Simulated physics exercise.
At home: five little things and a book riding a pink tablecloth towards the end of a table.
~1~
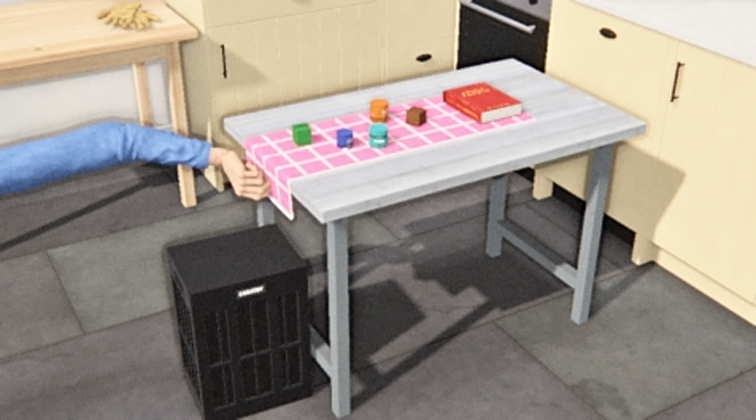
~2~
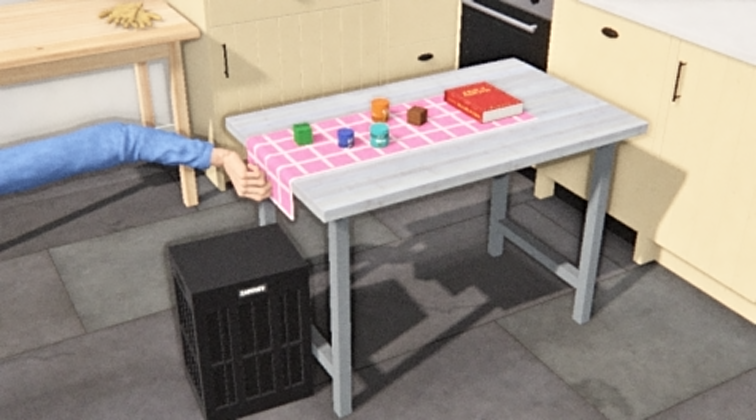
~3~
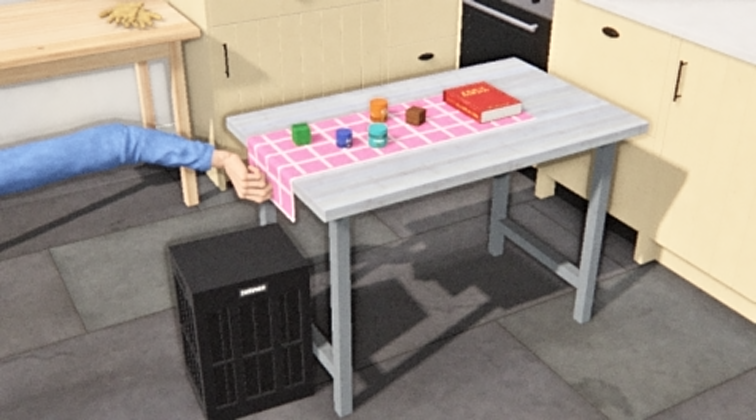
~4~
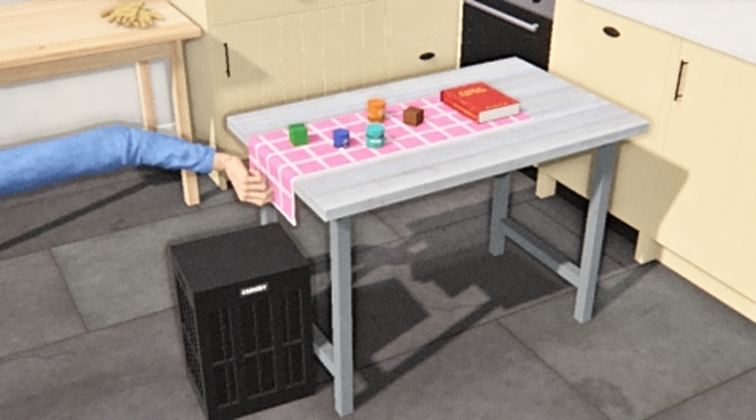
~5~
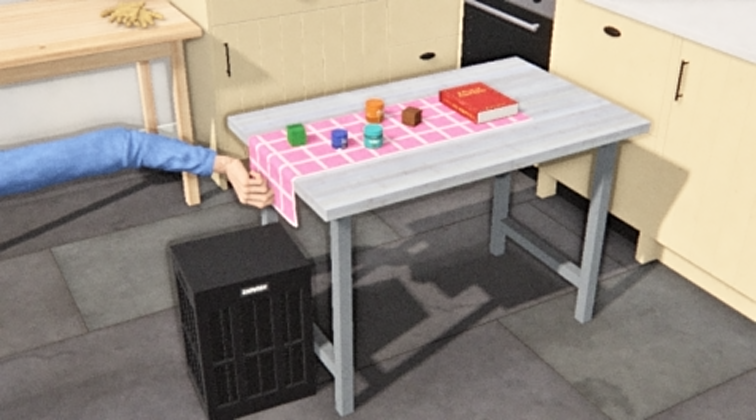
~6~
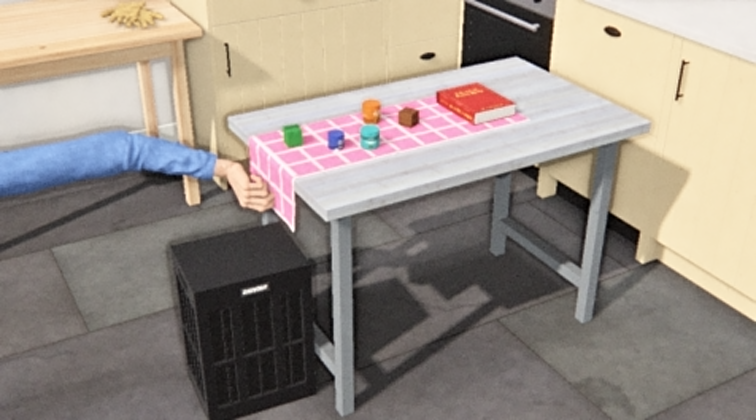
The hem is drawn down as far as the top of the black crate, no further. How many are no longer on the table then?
The count of fallen things is one.
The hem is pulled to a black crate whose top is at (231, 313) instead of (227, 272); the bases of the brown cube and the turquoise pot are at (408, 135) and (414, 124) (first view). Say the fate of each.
The brown cube remains up; the turquoise pot does not fall.
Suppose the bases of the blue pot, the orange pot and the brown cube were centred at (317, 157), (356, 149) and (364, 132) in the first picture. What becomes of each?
The blue pot drops off; the orange pot survives; the brown cube remains up.
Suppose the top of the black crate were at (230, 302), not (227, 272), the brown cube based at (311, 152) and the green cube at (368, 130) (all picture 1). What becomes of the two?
The brown cube tumbles off; the green cube stays on.
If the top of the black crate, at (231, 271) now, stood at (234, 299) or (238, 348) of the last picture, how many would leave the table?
Then 2 and 4.
Soon after, hem near (274, 232); all still up.
After that, hem on the crate; green cube gone.
In the end, hem on the crate; green cube gone. It carries off one.
